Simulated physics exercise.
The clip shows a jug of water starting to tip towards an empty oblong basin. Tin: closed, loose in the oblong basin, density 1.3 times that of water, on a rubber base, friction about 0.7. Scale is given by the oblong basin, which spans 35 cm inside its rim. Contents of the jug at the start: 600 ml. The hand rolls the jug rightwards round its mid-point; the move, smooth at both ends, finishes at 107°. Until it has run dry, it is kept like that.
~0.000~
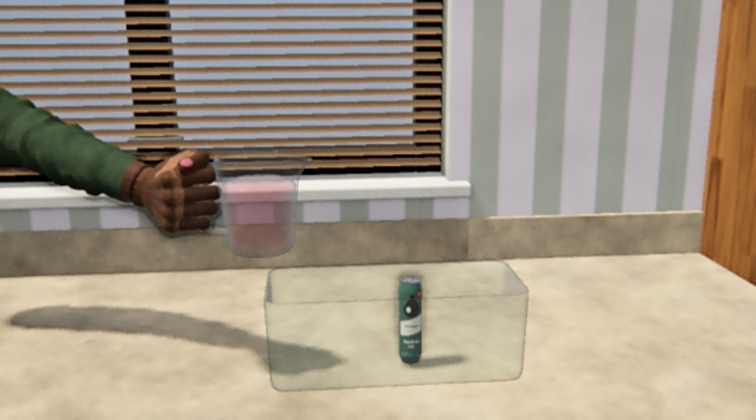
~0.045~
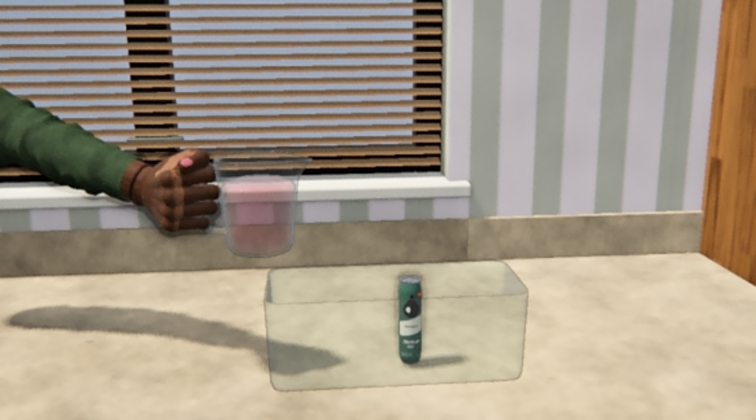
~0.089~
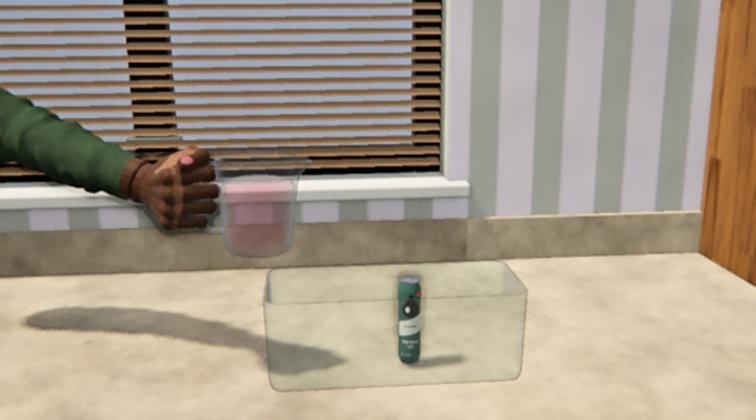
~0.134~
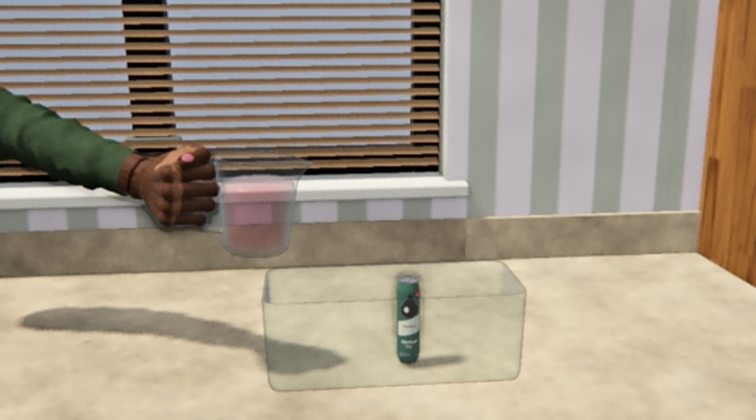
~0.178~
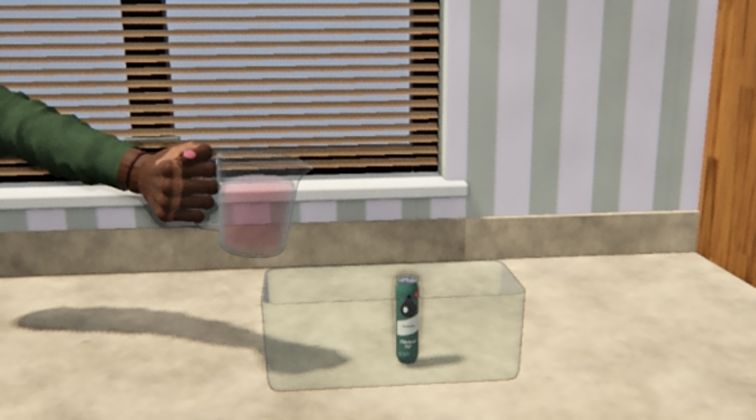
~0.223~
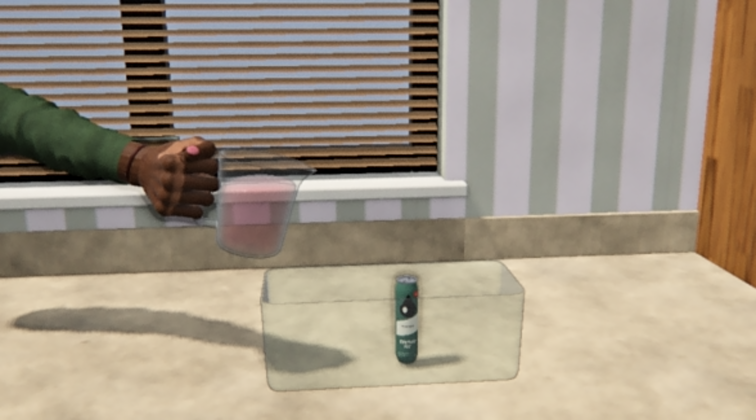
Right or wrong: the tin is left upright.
Right.
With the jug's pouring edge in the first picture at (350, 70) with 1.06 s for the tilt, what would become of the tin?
It tumbles.
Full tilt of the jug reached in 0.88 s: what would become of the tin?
The tin stays on its base.
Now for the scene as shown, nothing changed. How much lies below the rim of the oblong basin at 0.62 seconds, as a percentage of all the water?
Near 2 in a hundred.
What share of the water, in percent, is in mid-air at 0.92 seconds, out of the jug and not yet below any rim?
It comes to some 16 percent of the total.
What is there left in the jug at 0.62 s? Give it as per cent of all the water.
I reckon about 84 in a hundred is still held.
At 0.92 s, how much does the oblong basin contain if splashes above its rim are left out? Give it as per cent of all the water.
About 60 %.
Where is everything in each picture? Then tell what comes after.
In the first frame, it leans 0°; its right rim is at (312, 159); the water meets the walls at (221, 183) and (296, 181); the oblong basin's rim runs from (267, 287) to (517, 277); the tin's top is at (410, 283).
In the second frame, it leans 0°; its right rim is at (312, 159); the water meets the walls at (221, 183) and (296, 181).
In the third frame, it leans 2°; its right rim is at (313, 160); the water meets the walls at (220, 182) and (296, 181).
In the fourth frame, it leans 4°; its right rim is at (313, 163); the water meets the walls at (221, 182) and (295, 182).
In the fifth frame, it leans 7°; its right rim is at (314, 166); the water meets the walls at (220, 183) and (295, 182).
In the sixth frame, it leans 11°; its right rim is at (316, 170); the water meets the walls at (221, 184) and (297, 182).
By 0.62 s the tilt is 68° and 85 per cent is still to pour; the tin stands where it began.
By 0.92 s the tilt is 102° and 24 per cent is still to pour; the tin stands where it began.
By 1.23 s the tilt is 107° and 1 per cent is still to pour; the tin stands where it began.
By 1.56 s the tilt is 107° and 0 per cent is still to pour; the tin stands where it began.
At rest the tin stands where it began.
